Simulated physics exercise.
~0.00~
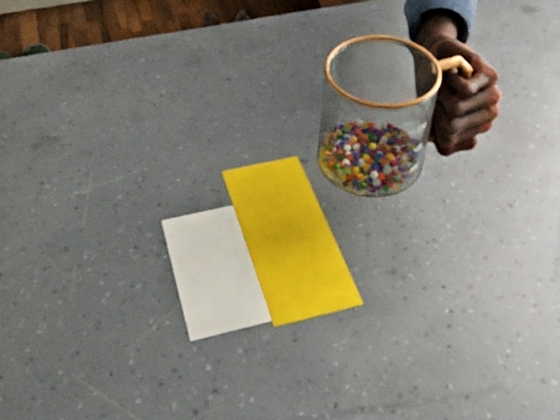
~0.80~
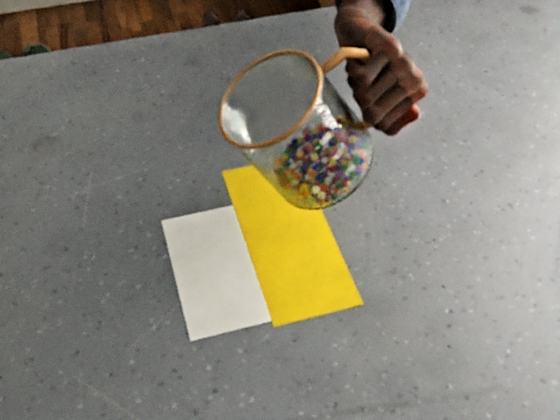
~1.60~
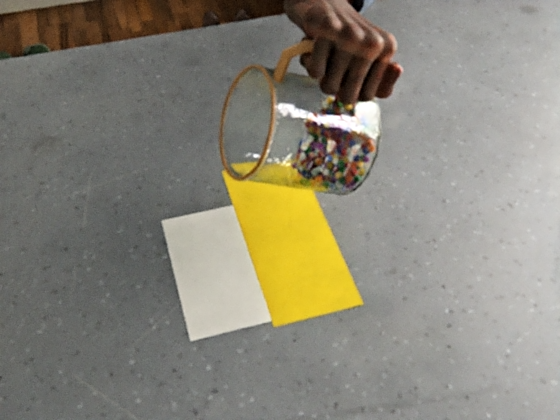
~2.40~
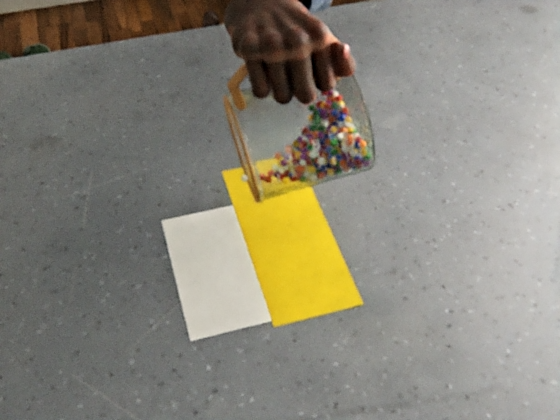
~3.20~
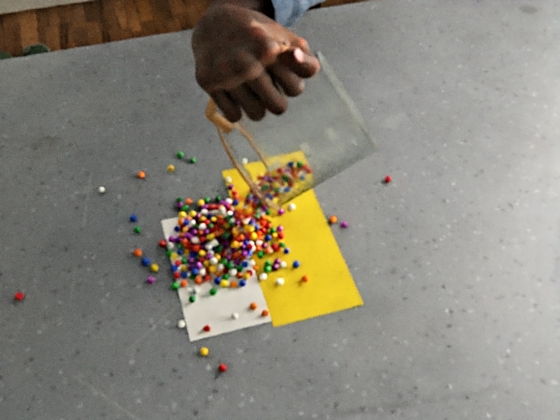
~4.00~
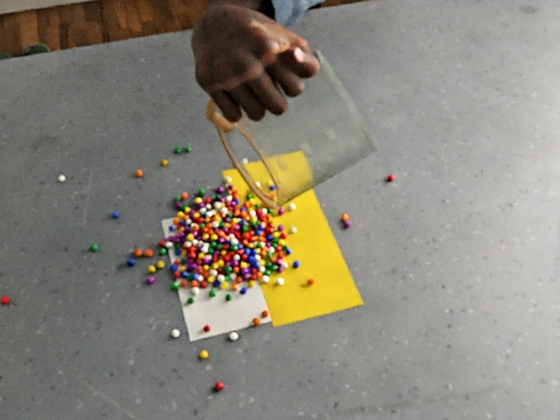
A dark-skinned hand in a blue sleeve holds a clear jug of multicoloured beads, its rim and handle tan, above a speckled grey tabletop seen from above at an angle. A white sheet lies beside a longer yellow one on its right, with wooden flooring visible at the top left. The hand moves left and tips the jug onto its side, so the beads slide toward the rim. It tilts further until the mouth points down and the beads pour out. They pile across both sheets, mostly over the white, while some scatter onto the table and the jug stays tilted, empty.
